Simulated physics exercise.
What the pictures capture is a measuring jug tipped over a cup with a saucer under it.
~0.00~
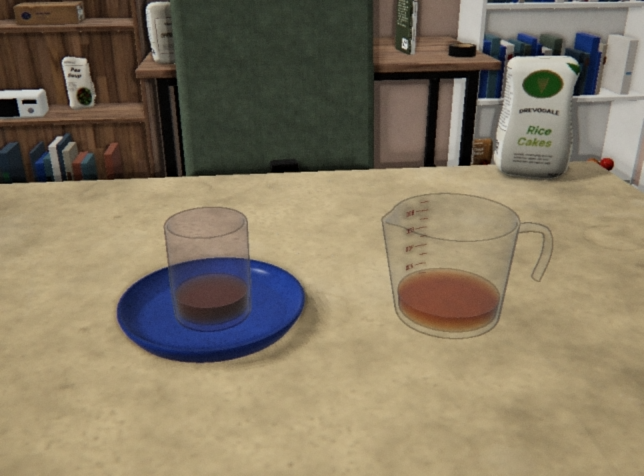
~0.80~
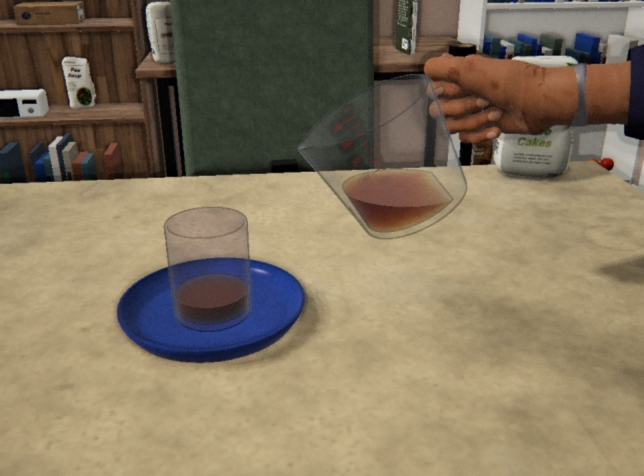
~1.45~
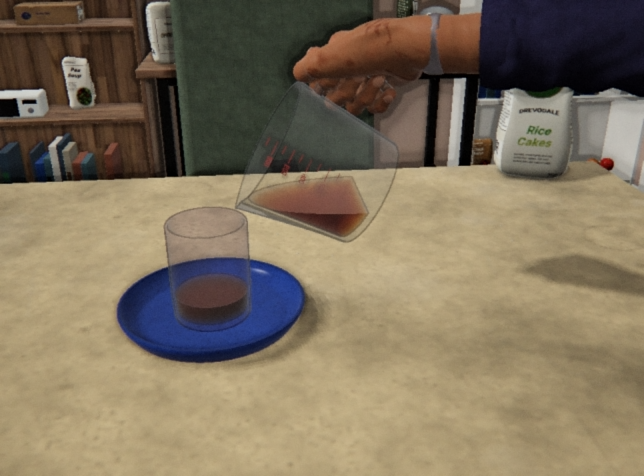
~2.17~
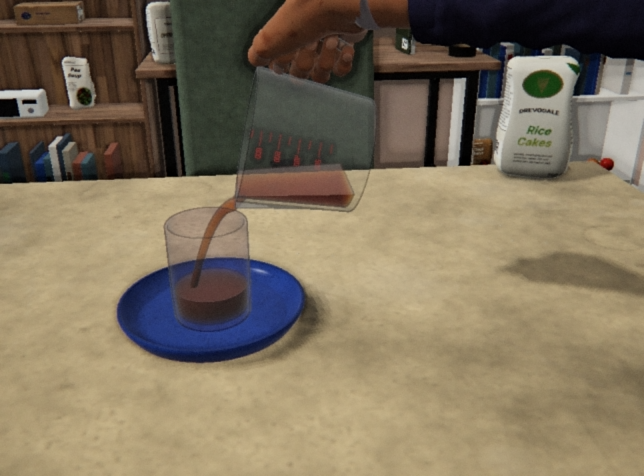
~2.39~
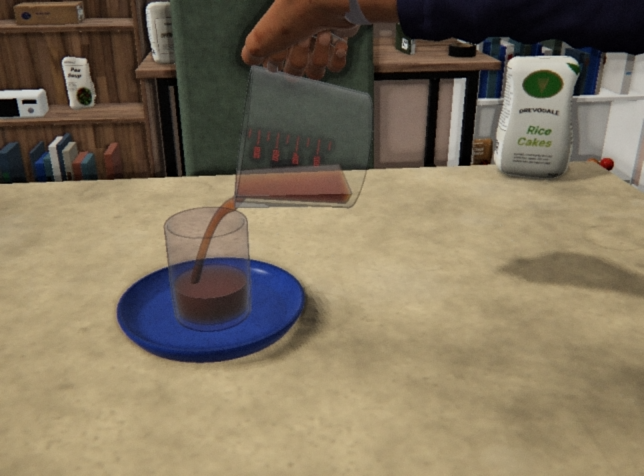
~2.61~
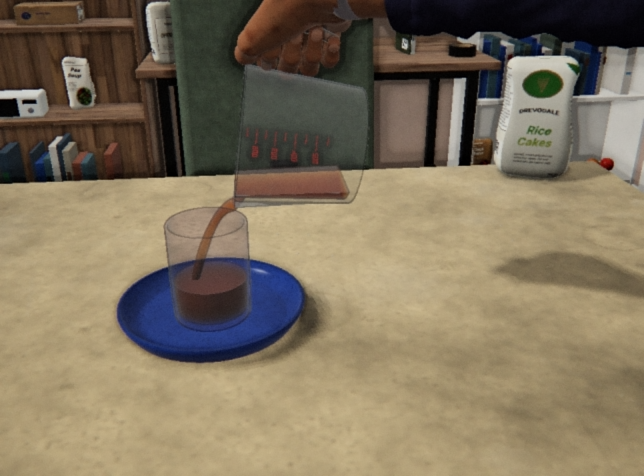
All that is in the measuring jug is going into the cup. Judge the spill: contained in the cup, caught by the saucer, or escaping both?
The cup holds everything.
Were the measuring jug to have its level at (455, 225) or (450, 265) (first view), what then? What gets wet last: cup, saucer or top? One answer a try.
As listed: Floods the top, the saucer catches it.
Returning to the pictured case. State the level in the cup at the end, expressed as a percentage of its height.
About 55 %.
Around 3.1 s, the cup is about half full; the saucer is dry.
Around 4.8 s, the cup is about half full; the saucer is dry.
